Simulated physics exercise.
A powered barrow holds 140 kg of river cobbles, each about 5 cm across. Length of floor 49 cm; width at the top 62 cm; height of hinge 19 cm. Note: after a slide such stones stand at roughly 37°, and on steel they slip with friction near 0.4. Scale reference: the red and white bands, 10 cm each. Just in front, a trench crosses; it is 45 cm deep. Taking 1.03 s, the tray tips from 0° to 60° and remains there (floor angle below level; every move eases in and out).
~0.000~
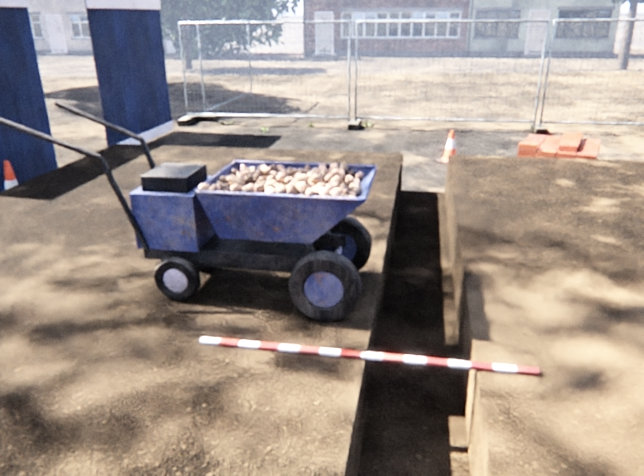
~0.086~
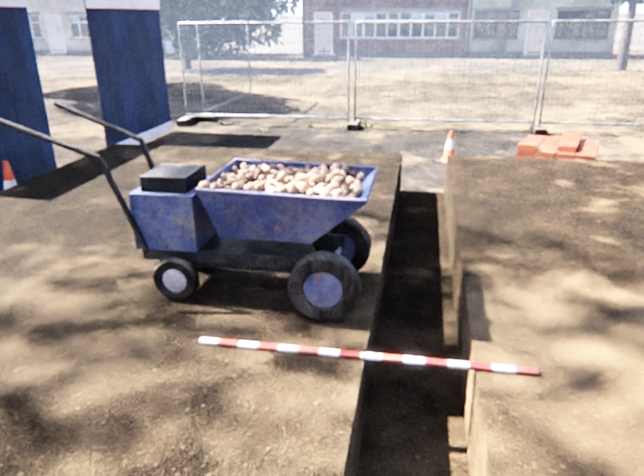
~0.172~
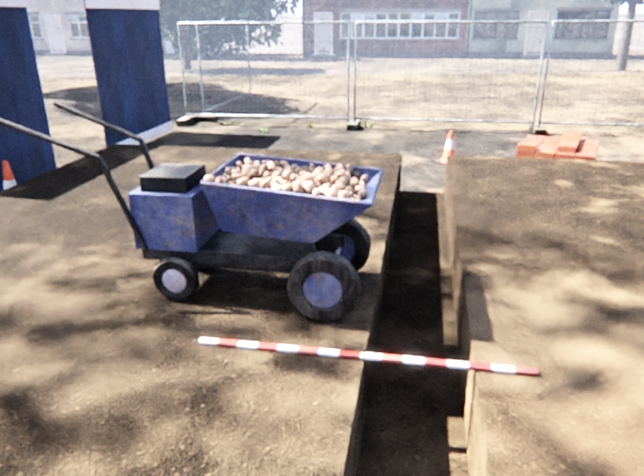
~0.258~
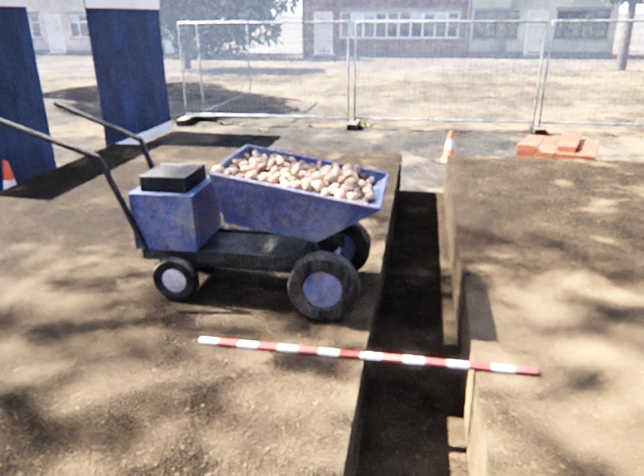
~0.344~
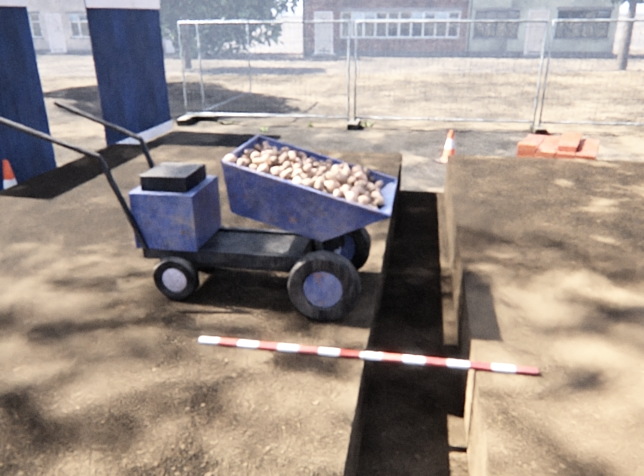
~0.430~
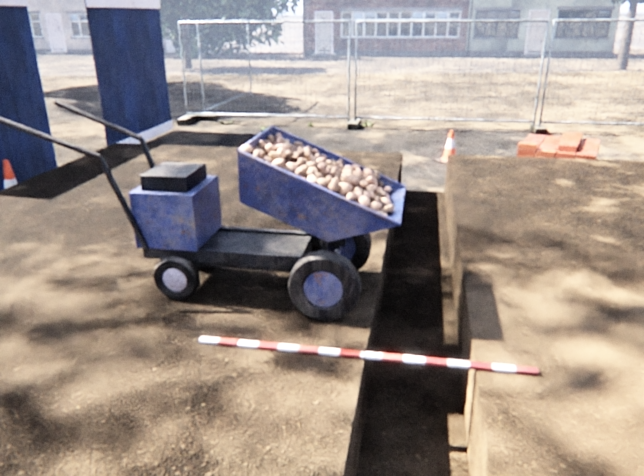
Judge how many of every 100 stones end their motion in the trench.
I would put it near 62 out of 100.
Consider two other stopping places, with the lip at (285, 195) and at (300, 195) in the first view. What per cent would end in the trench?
100 %, then 100 %.
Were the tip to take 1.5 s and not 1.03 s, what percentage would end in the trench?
Around 70 per cent would end in the trench.
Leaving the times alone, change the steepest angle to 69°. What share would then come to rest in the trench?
I'd expect around 60 in a hundred.
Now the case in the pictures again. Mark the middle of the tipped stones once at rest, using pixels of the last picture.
Their middle ends up near (450, 355).
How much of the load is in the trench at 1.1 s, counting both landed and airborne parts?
About 20 per cent by then.
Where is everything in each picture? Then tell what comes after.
In the first picture, the tray is at 0°, its lip at (365, 200); the top of the load is at (300, 173).
In the second picture, lip at (367, 201), floor tilted 1°, highest stones at (290, 171); the stones move at 0.2 m/s on average.
In the third picture, lip at (372, 204), floor tilted 4°, highest stones at (266, 168); the stones move at 0.4 m/s on average.
In the fourth picture, the tray is at 9°, its lip at (380, 209); the top of the load is at (261, 160); the stones move at 0.6 m/s on average.
In the fifth picture, lip at (390, 216), floor tilted 16°, highest stones at (265, 152); the stones move at 0.7 m/s on average.
In the sixth picture, the tray is at 23°, its lip at (400, 225); the top of the load is at (275, 144); the stones move at 0.7 m/s on average.
After 0.8 s the floor is at 50°; 100 % in the tray; the foremost stones are at (420, 230).
After 1.1 s the floor is at 60°; 70 % in the tray, 22 % in the trench, 8 % past the trench; the foremost stones are at (491, 306).
After 1.5 s the floor is at 60°; 32 % in the tray, 33 % in the trench, 35 % past the trench; the foremost stones are at (588, 315).
After 3.4 s the floor is at 60°; 0 % in the tray, 62 % in the trench, 38 % past the trench; the foremost stones are past the picture's edge.
